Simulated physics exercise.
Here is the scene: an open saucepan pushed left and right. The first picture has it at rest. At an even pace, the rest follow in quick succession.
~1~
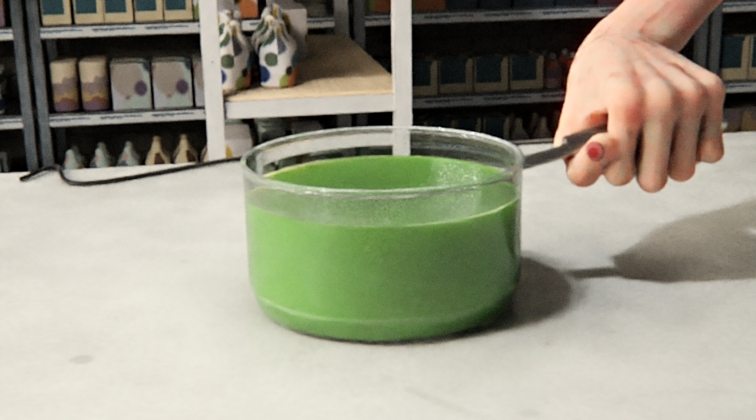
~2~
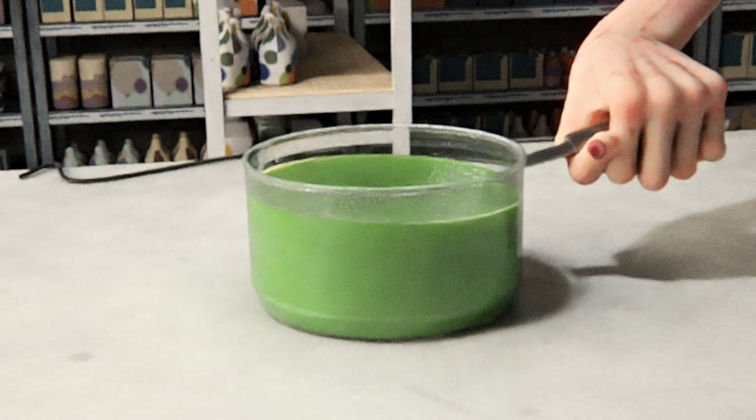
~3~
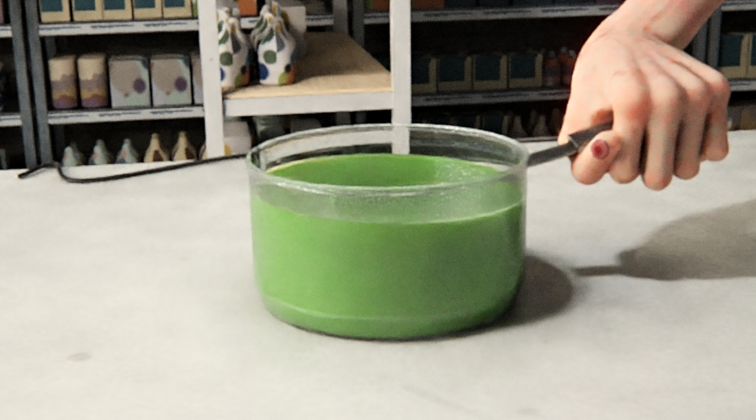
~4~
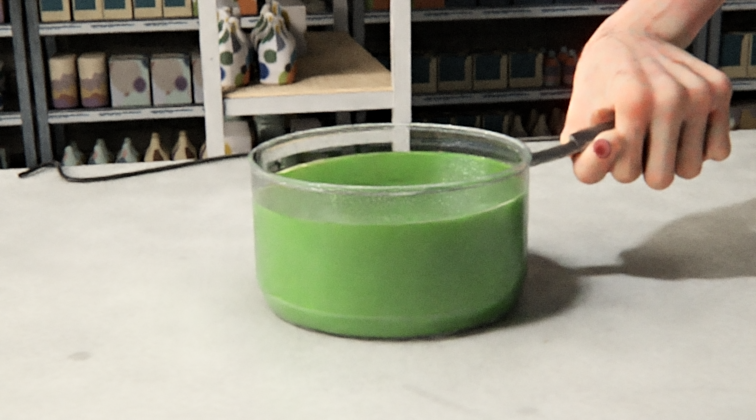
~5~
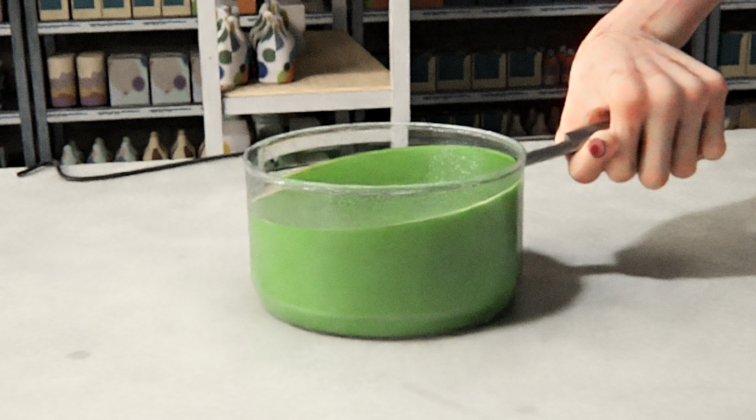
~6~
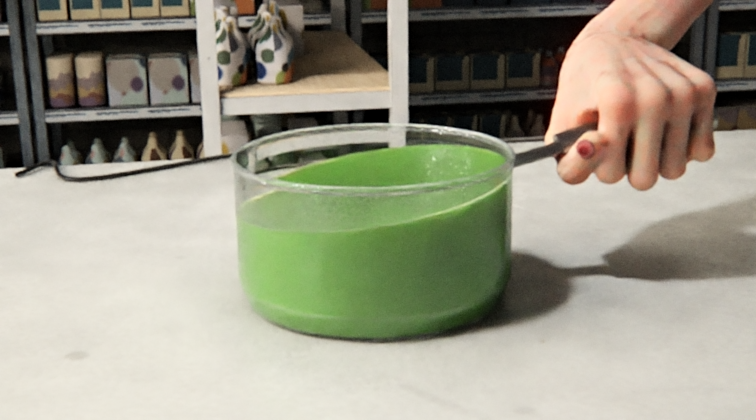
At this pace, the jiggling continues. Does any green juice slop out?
I expect the liquid will get out at this rate.
Soon after, the highest wave so far goes over the rim.
In the end, the highest wave so far goes over the rim; some is on the top.
